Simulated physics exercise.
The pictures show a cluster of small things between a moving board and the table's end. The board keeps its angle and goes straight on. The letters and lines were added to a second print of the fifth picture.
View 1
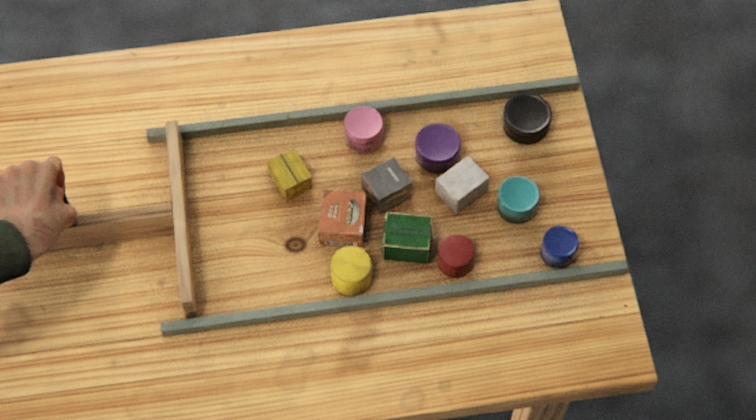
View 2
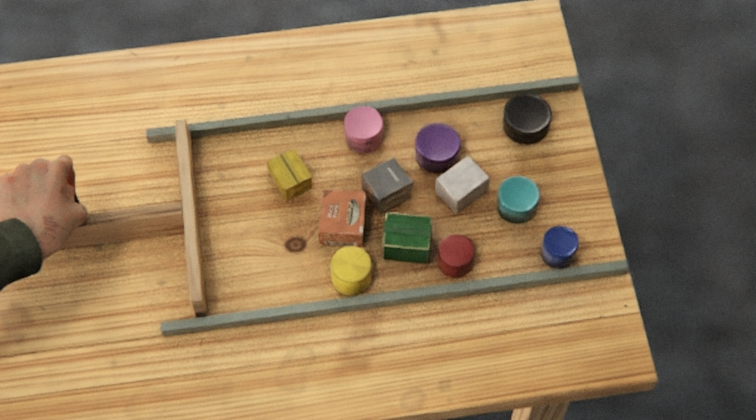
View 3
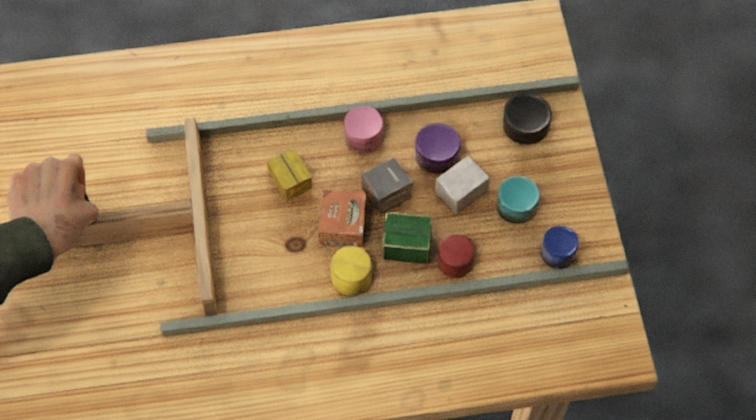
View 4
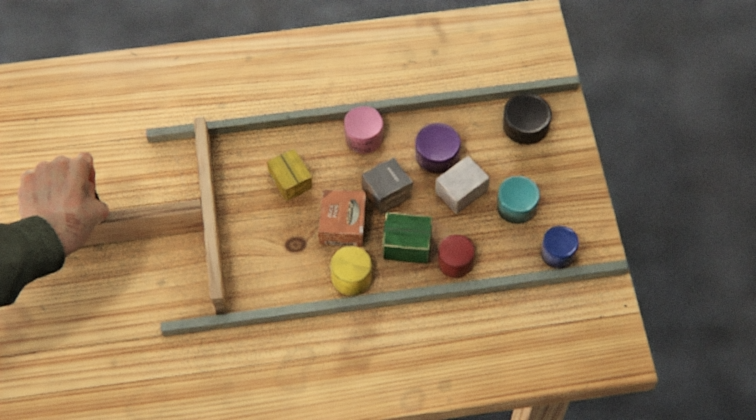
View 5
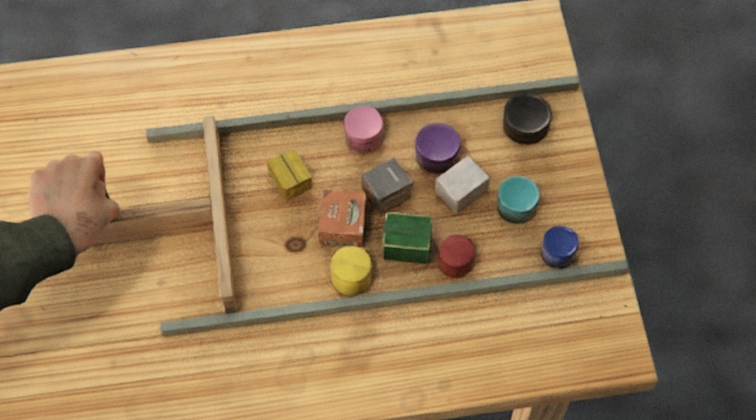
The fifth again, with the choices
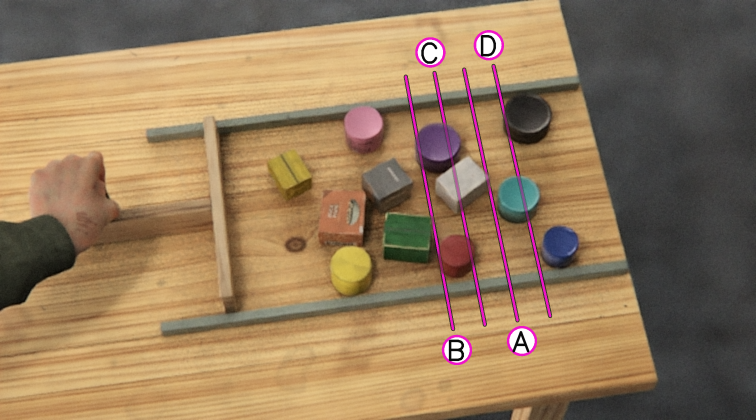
On a wooden table, a hand slowly pushed a wooden board a short way to the right between two rails, toward a cluster of colourful boxes and round containers that stayed still.
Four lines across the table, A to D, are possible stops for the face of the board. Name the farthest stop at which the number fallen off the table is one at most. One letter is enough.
No second one falls up to A.
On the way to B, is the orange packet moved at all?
Yes.
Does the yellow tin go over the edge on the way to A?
No.
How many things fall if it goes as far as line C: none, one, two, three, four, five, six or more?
In all, none.
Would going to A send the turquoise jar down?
No.
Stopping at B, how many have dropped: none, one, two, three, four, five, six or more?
In all, none.
On the copy, A at (489, 188); B at (428, 196); C at (458, 193); D at (520, 184).
On A. First, board (315, 190); yellow box (333, 171); orange packet (347, 216).
Then, board (412, 178); turquoise jar (530, 203); red tin (522, 257).
Finally, board (487, 168); black jar (582, 113); blue jar (615, 240); none fallen.
By contrast, B is within the limit but short; C is within the limit but short; D drops three.
